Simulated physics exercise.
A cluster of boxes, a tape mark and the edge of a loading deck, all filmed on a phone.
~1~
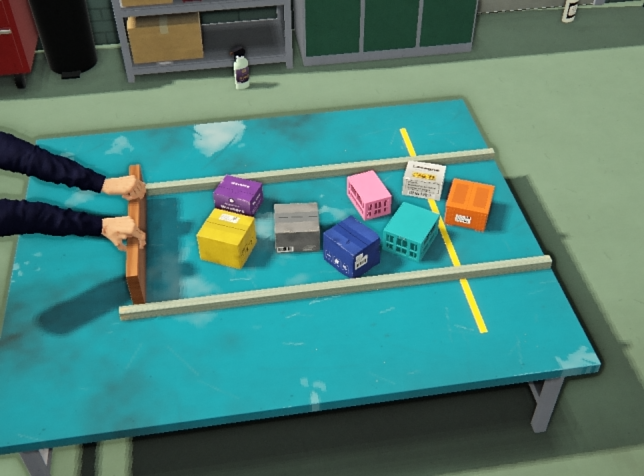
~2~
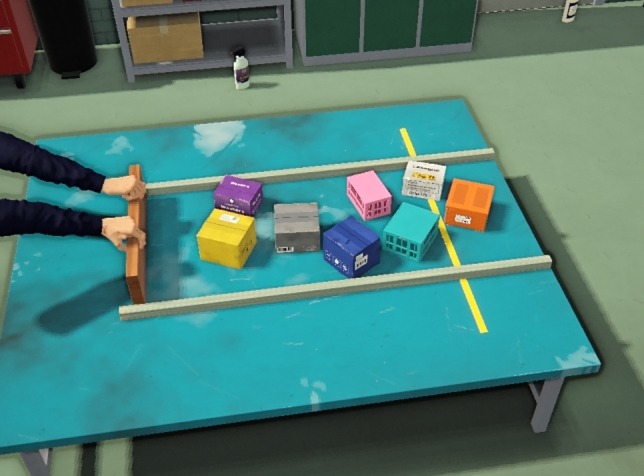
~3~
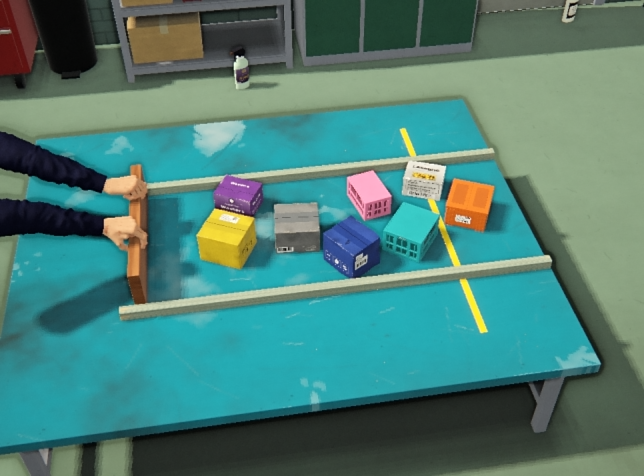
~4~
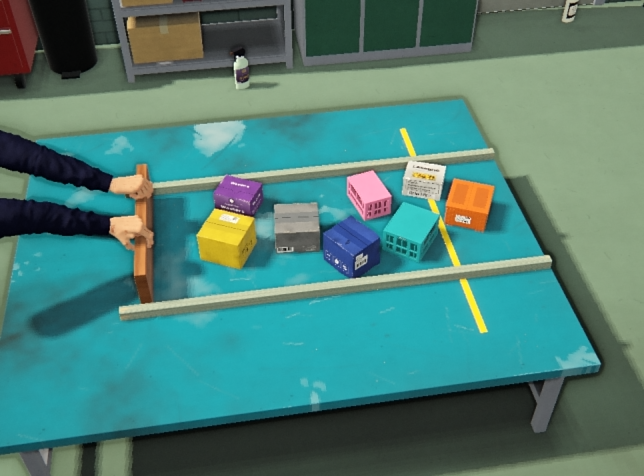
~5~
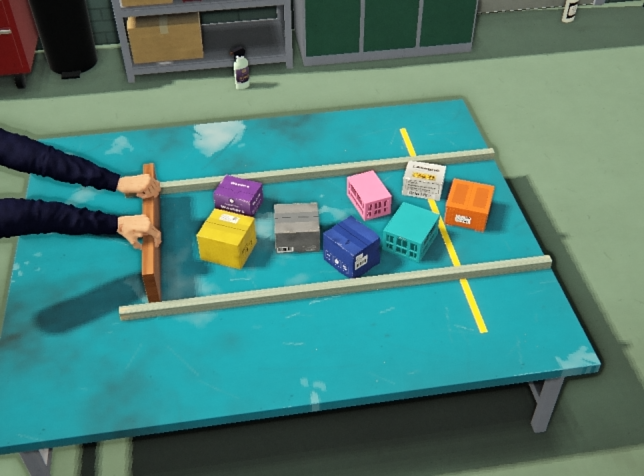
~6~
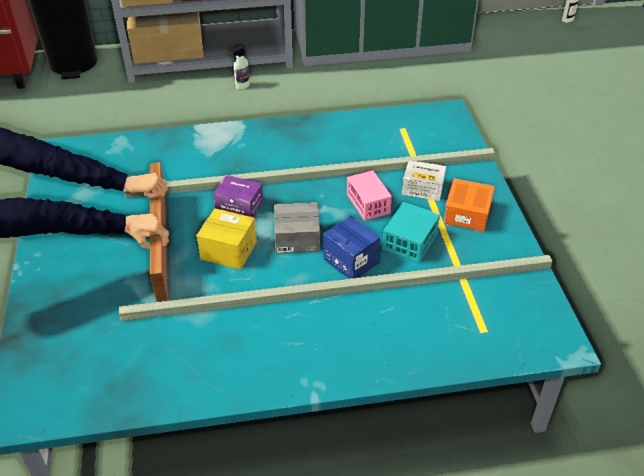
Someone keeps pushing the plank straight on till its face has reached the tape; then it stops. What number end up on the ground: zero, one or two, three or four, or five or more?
The edge claims under three, at least one.
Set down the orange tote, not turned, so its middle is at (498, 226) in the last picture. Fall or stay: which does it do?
Observed: The orange tote does not remain.
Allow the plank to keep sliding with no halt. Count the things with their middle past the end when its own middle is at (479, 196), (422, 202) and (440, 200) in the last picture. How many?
By position: 5 / 1 / 2.
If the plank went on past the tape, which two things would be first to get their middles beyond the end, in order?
First the orange tote, then the white box.
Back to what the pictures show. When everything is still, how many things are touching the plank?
3 are in contact with it.
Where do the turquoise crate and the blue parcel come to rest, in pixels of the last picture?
In the last picture the turquoise crate sits at (514, 236) while the blue parcel sits at (474, 241).
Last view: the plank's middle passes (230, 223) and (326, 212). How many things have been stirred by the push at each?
One spot: 3. Other spot: 7.
Soon after, none off yet; orange tote at rest near (469, 205); white box at rest near (424, 180); turquoise crate at rest near (411, 232).
In the end, the number that fall off is one or two; gone, white box and orange tote.
